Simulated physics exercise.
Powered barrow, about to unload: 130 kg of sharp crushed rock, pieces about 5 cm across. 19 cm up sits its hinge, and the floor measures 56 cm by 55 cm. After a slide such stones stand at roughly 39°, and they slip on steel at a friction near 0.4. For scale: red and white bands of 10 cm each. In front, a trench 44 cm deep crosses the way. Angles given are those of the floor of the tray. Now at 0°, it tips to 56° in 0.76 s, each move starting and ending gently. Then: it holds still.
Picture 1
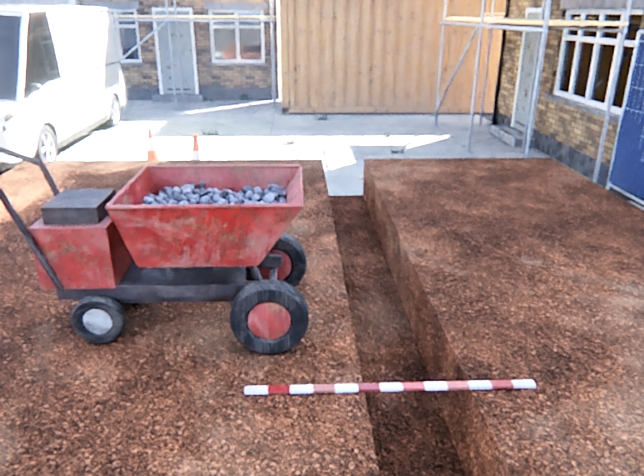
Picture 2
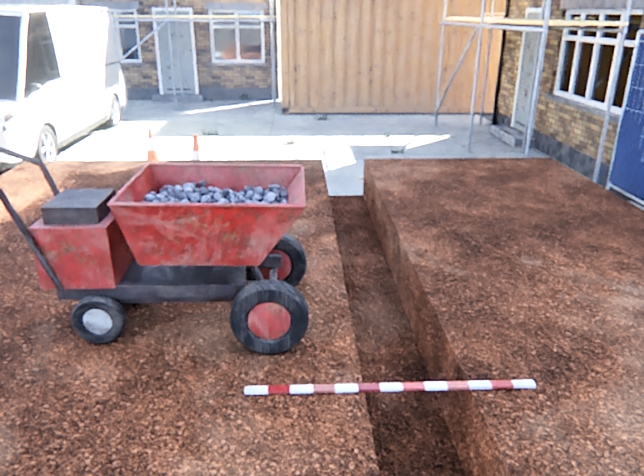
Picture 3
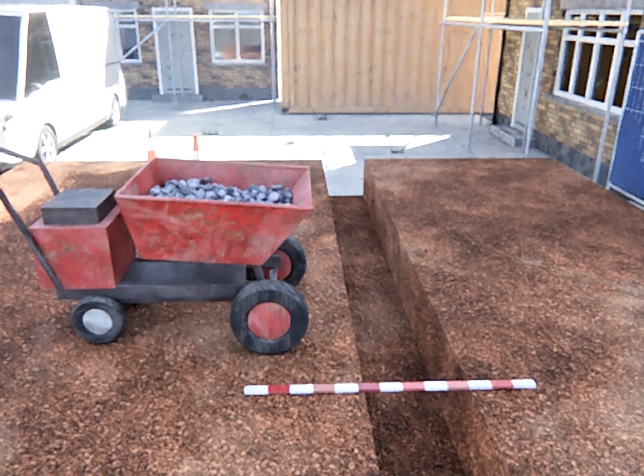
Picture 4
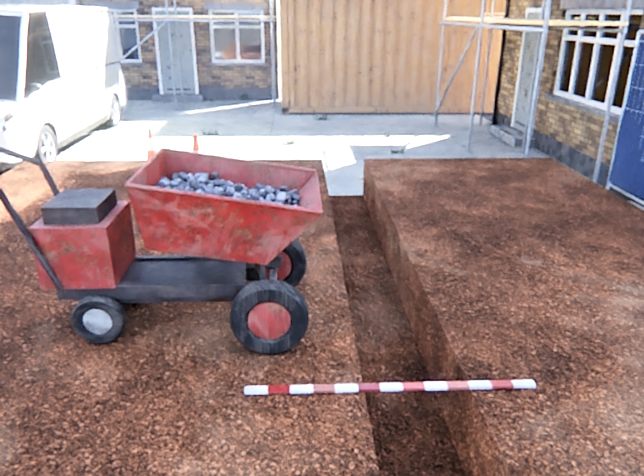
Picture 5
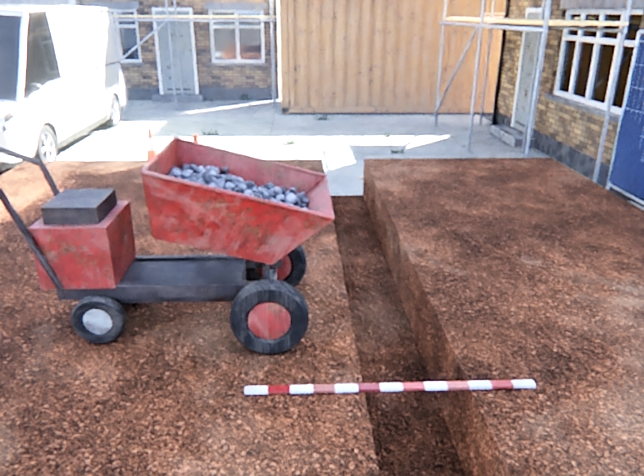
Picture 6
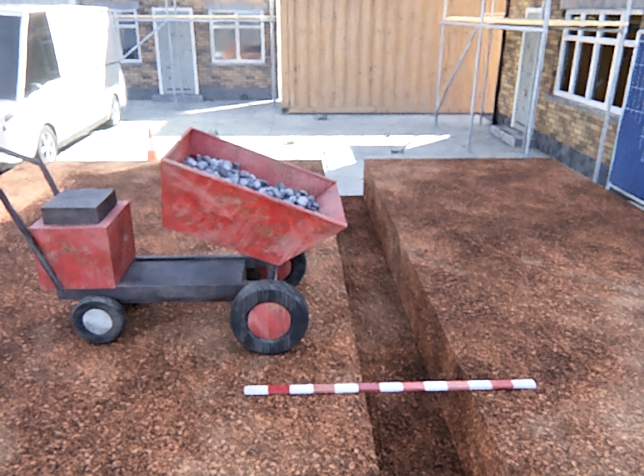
On a building site, a red powered barrow stands still beside a trench, its stone-filled tray steadily tilting towards the right.
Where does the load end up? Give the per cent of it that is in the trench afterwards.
Some 18 per cent of it.
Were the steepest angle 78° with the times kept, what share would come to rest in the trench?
The trench would hold about 80% of it.
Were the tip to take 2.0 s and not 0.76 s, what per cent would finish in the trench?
It would be near 0 per cent.
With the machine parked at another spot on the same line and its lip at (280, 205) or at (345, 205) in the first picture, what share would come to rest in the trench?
I'd expect close to 20 per cent at the first and 10 per cent at the second.
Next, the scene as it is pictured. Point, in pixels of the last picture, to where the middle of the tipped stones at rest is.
In the last view, about (416, 384).
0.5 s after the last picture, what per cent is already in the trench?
Close to 0 per cent has got there by then.
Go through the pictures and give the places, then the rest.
Lip at (302, 206), floor tilted 0°, highest stones at (246, 192), in the first frame.
Lip at (305, 206), floor tilted 1°, highest stones at (211, 193), in the second frame.
The tray is at 4°, its lip at (312, 209); the top of the load is at (199, 190), in the third frame.
The tray is at 9°, its lip at (322, 212); the top of the load is at (183, 183), in the fourth frame.
Lip at (334, 218), floor tilted 15°, highest stones at (185, 174), in the fifth frame.
Lip at (347, 226), floor tilted 21°, highest stones at (197, 164), in the sixth frame.
Then, 0.2 s after the last picture the floor is at 47°, 100 % in the tray; the foremost stones are at (351, 241).
Then, 0.5 s after the last picture the floor is at 56°, 99 % in the tray, 1 % in the trench; the foremost stones are at (398, 269).
Then, 0.9 s after the last picture the floor is at 56°, 87 % in the tray, 11 % in the trench, 2 % past the trench; the foremost stones are at (465, 310).
Then, 2.8 s after the last picture the floor is at 56°, 79 % in the tray, 18 % in the trench, 3 % past the trench; the foremost stones are at (509, 318).
